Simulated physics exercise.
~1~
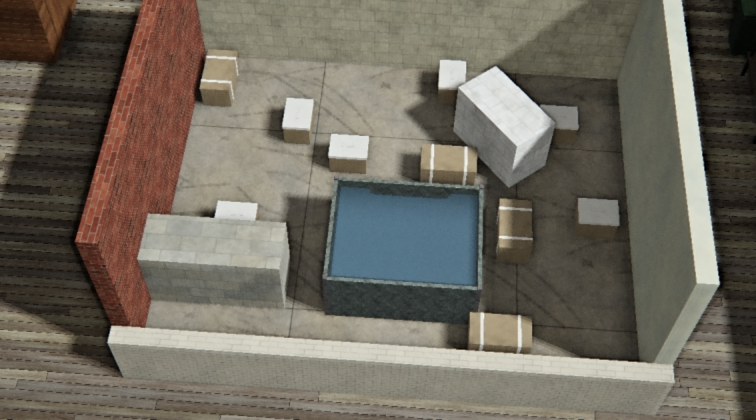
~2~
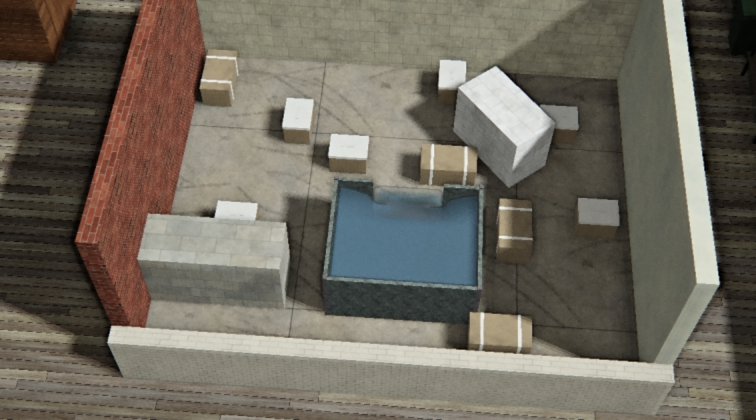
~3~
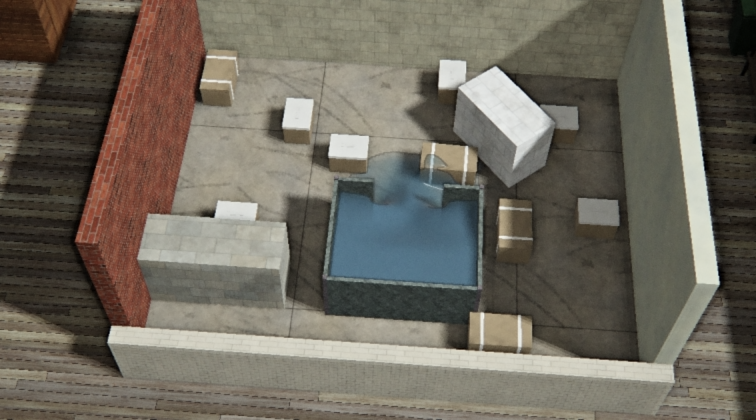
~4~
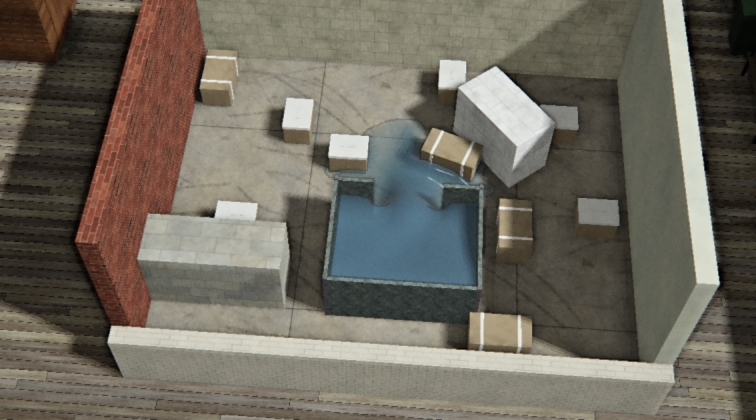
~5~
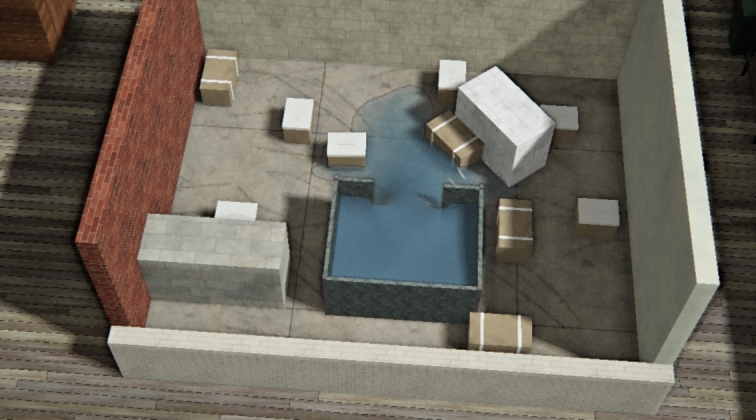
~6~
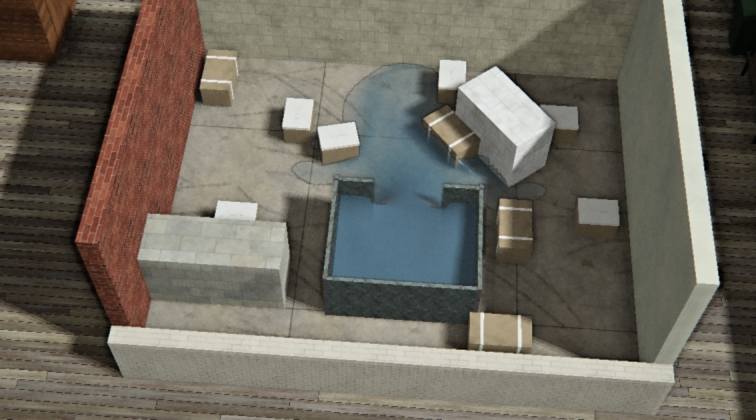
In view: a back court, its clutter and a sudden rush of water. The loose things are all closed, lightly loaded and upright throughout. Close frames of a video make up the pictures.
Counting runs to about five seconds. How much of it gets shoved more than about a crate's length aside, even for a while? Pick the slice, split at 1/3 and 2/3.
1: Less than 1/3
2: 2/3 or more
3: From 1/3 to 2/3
(2) 2/3 or more.
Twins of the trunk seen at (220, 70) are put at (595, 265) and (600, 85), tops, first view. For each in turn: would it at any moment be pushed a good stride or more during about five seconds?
Result by copy: Didn't cover it; covered it.
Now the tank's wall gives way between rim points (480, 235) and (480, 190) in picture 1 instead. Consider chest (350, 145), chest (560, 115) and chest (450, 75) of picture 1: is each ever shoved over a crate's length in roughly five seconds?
In turn: Stayed within it, moved that far, moved that far.
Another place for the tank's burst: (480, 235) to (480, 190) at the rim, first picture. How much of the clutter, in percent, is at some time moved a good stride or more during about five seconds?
I'd say near 50 %.
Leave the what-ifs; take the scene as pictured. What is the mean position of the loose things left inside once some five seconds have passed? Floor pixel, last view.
Near (451, 220).
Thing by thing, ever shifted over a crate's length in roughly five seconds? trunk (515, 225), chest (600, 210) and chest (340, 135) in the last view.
Per the list: First remained close, second traveled a good way, third traveled a good way.
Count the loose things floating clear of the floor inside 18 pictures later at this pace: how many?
Counted: 4.
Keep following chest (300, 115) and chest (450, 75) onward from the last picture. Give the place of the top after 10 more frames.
Estimated positions: (234, 99) and (510, 83), approximately.
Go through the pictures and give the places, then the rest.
In the first frame, a trunk at (449, 158), on the bottom; a chest at (349, 146) rests on the ground; 0 of 10 have shifted.
In the second frame, a trunk at (449, 158) rests on the ground; a chest at (349, 146) rests on the ground; 0 of 10 have shifted.
In the third frame, a trunk at (449, 157), on the bottom; a chest at (349, 146) rests on the ground; 0 of 10 have shifted.
In the fourth frame, a trunk at (453, 148) rests on the ground, close to its start; a chest at (349, 146) rests on the ground; 1 of 10 have shifted.
In the fifth frame, a trunk at (455, 134) rests on the ground, a stride from its start; a chest at (347, 143), on the bottom, close to its start; 2 of 10 have shifted.
In the sixth frame, a trunk at (452, 129) rests on the ground, a stride from its start; a chest at (338, 135), on the bottom, close to its start; 2 of 10 have shifted.
A moment on, 2 of 10 are well off their spots; 1 afloat.
Next, 4 of 10 are well off their spots; 2 afloat.
Later, 5 of 10 are well off their spots; 4 afloat.
In the end, 8 of 10 are well off their spots, and 8 have been at some point; 7 afloat.
